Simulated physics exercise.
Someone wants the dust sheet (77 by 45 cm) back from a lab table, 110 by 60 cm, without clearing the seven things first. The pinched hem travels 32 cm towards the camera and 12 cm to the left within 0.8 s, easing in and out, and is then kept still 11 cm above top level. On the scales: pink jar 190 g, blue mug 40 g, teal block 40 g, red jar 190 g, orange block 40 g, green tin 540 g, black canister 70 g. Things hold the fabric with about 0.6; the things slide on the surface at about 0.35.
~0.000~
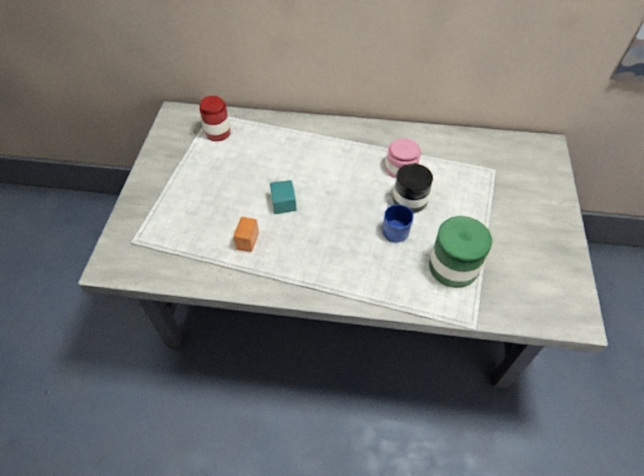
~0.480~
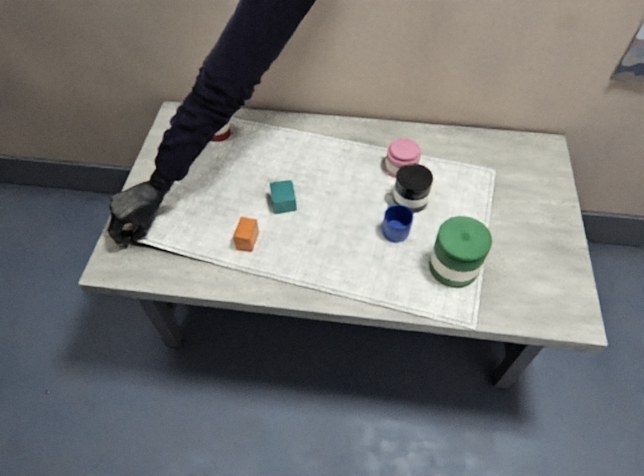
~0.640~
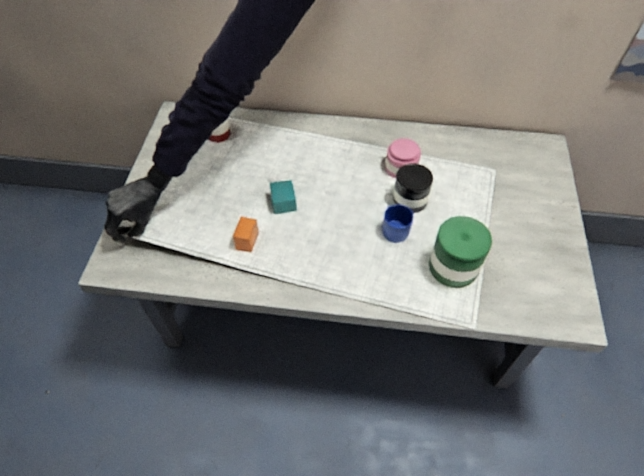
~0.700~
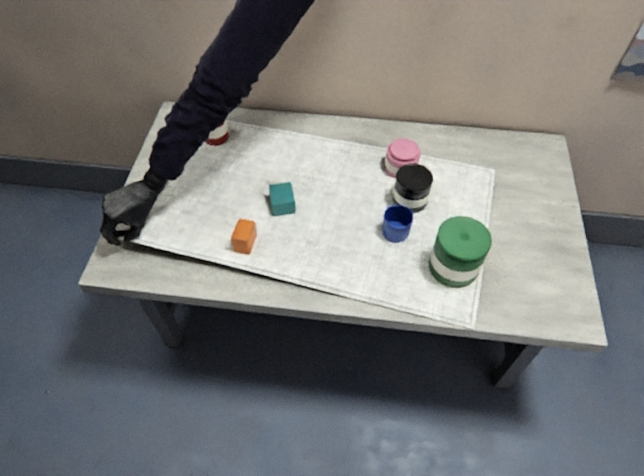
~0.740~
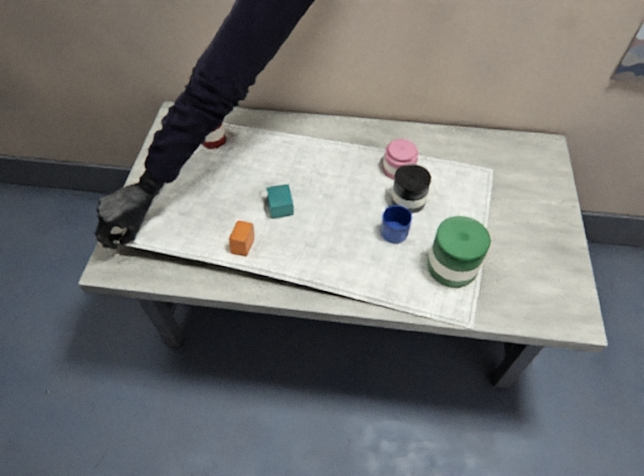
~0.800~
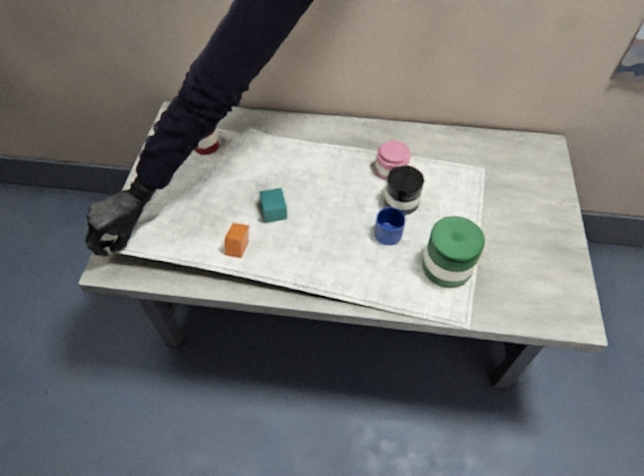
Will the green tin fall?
Result: Green tin keeps to the top.
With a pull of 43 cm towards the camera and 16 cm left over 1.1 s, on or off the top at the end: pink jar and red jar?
In that case: Pink jar remains, red jar drops off.
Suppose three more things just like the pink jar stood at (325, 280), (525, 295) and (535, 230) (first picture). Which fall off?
In that order: Drops off, stays on, stays on.
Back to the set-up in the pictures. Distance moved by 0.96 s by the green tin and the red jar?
About: Green tin 6 cm, red jar 15 cm.
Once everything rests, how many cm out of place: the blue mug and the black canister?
Blue mug 25 cm, black canister 30 cm.
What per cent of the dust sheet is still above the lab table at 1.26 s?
About 70 per cent.
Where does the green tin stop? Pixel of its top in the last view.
Around (361, 256).
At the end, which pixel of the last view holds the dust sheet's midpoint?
Near (204, 272).
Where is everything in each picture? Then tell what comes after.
Green tin (465, 236); dust sheet corners (132, 243) (495, 170) (475, 329), in the first frame.
Dust sheet corners (495, 170) (475, 329); grip (129, 239), in the second frame.
Dust sheet corners (495, 170) (475, 329); grip (126, 236), in the third frame.
Teal block (282, 193); red jar (209, 107); orange block (243, 230); dust sheet corners (495, 170) (474, 329); grip (122, 239), in the fourth frame.
Teal block (280, 195); pink jar (403, 149); red jar (206, 110); dust sheet corners (493, 170) (472, 329); grip (118, 243), in the fifth frame.
Green tin (458, 236); dust sheet corners (485, 169) (469, 329); grip (109, 250), in the sixth frame.
At 1.0 s, 95 % of the dust sheet is still over the top; green tin 7 cm off its start, red jar 16 cm off its start, teal block 12 cm off its start.
At 1.1 s, 85 % of the dust sheet is still over the top; green tin 12 cm off its start, red jar 26 cm off its start, pink jar 20 cm off its start.
At 1.3 s, 70 % of the dust sheet is still over the top; green tin 19 cm off its start at (375, 251), red jar 36 cm off its start at (99, 192), pink jar 30 cm off its start at (283, 177).
At 1.4 s, 60 % of the dust sheet is still over the top; green tin 21 cm off its start, red jar 42 cm off its start, pink jar 35 cm off its start.
At 3.0 s, 55 % of the dust sheet is still over the top; green tin 22 cm off its start at (361, 256), red jar over the edge, teal block 35 cm off its start at (158, 288), pink jar 35 cm off its start at (265, 184).
